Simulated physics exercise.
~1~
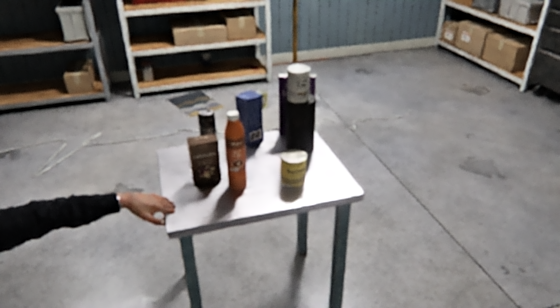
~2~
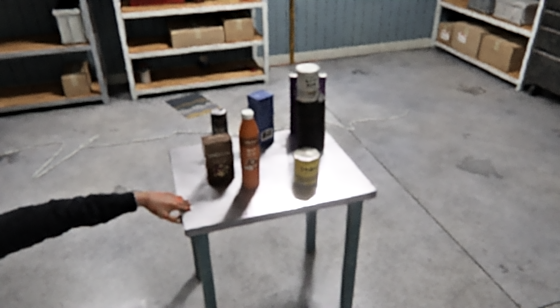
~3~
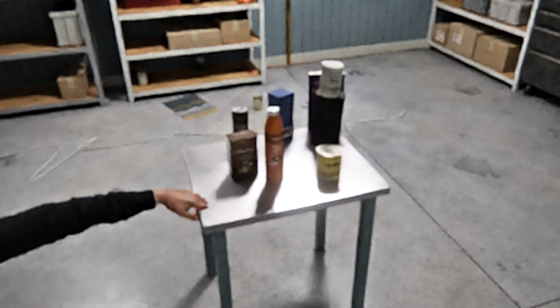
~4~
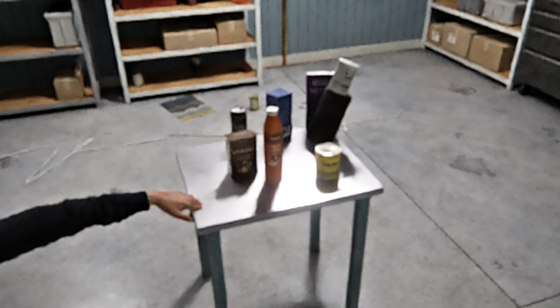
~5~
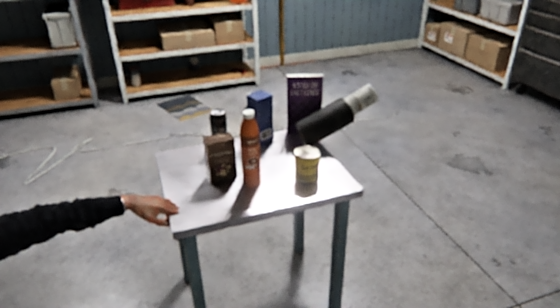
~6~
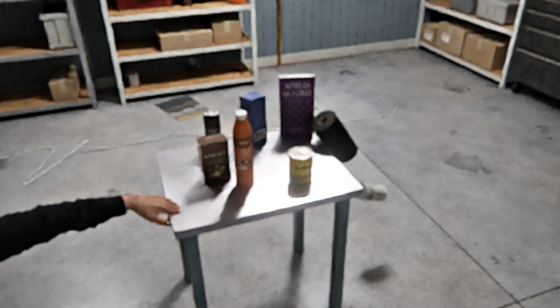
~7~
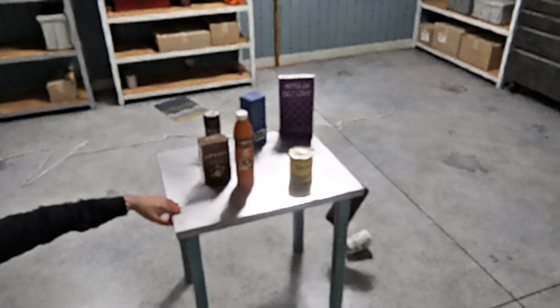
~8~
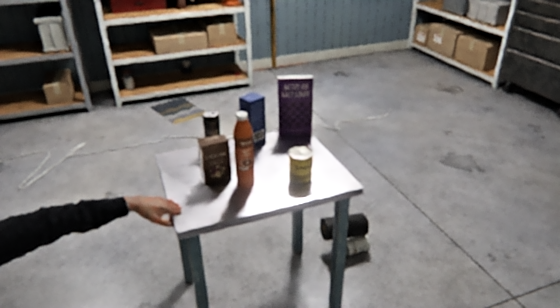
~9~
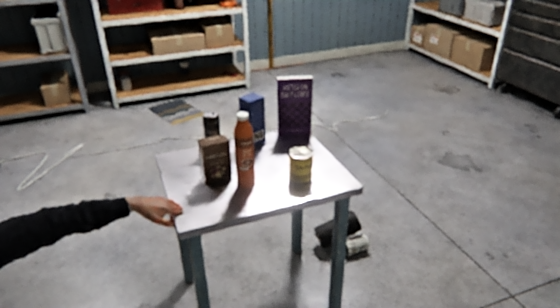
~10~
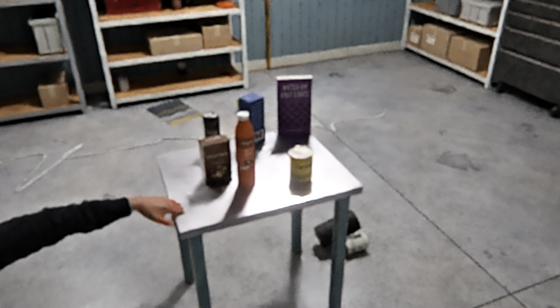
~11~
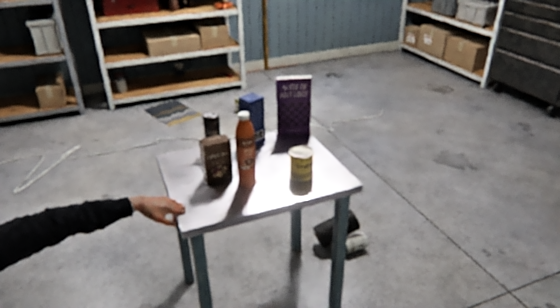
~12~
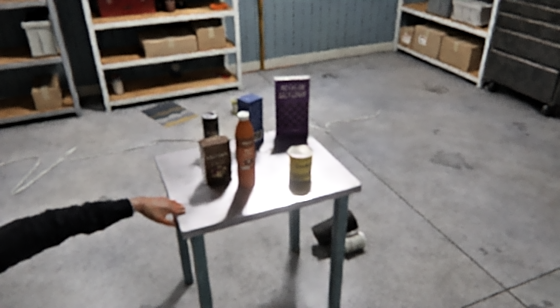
Hand shoving a small table right, then jerking it back left, toppling a black roll and white tin onto the floor.
